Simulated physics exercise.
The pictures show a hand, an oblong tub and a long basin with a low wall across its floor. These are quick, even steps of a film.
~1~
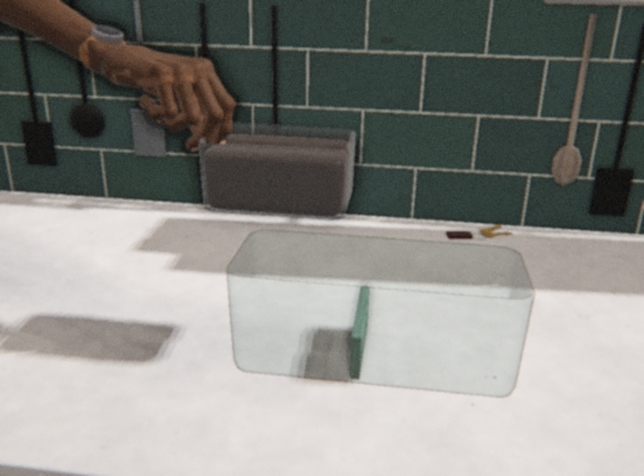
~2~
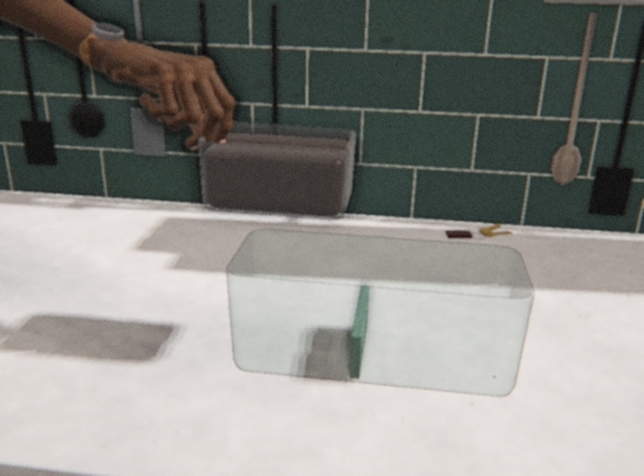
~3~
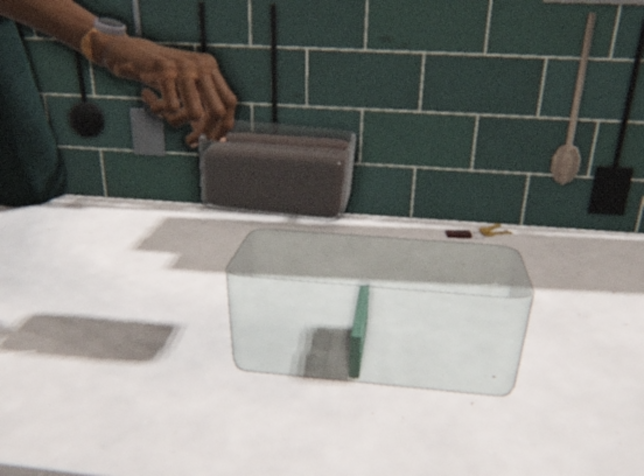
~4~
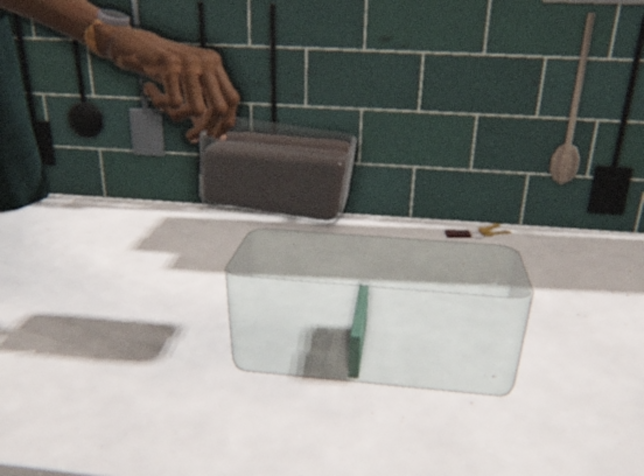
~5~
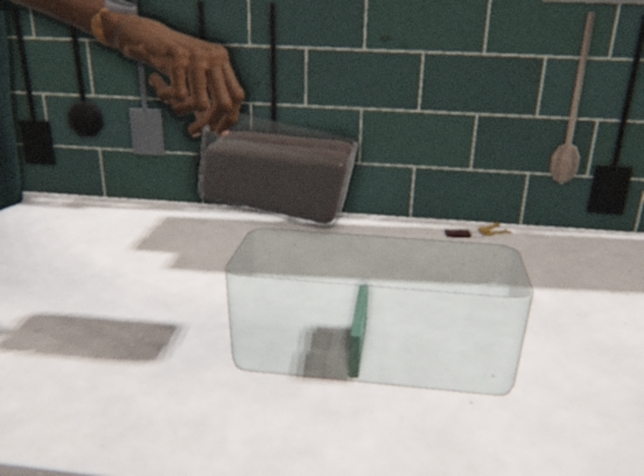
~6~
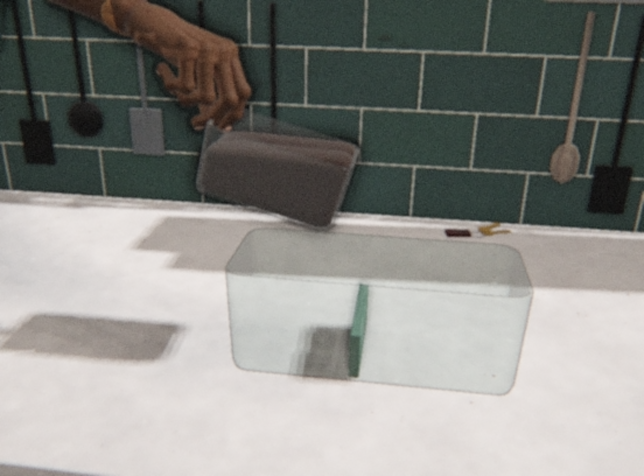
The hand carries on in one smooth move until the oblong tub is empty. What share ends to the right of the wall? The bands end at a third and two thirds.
In the end more than two thirds is right of the wall.
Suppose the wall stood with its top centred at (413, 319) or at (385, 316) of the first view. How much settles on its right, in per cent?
Near 30 % and 60 %.
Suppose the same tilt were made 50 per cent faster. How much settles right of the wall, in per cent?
About 70 per cent.
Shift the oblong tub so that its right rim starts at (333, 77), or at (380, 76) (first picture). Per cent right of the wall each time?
The first gives 70 %, the second 80 %.
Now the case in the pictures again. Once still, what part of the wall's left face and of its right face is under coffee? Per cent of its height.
Left about 20, right about 50.
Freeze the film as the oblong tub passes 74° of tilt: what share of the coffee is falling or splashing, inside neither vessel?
Roughly 30 in a hundred.
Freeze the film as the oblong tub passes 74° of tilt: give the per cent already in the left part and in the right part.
Left about 0, right about 30.
A moment on, the oblong tub is tipped part way and 36 per cent is still to pour, 0 is left of the wall and 32 right of it.
Next, the oblong tub is tipped right over and 5 per cent is still to pour, 14 is left of the wall and 75 right of it.
Then the oblong tub is tipped right over and 0 per cent is still to pour, 22 is left of the wall and 75 right of it.
Later the oblong tub is tipped right over and 0 per cent is still to pour, 22 is left of the wall and 74 right of it.
At rest 22 per cent lies left of the wall, 74 right of it and 4 outside.
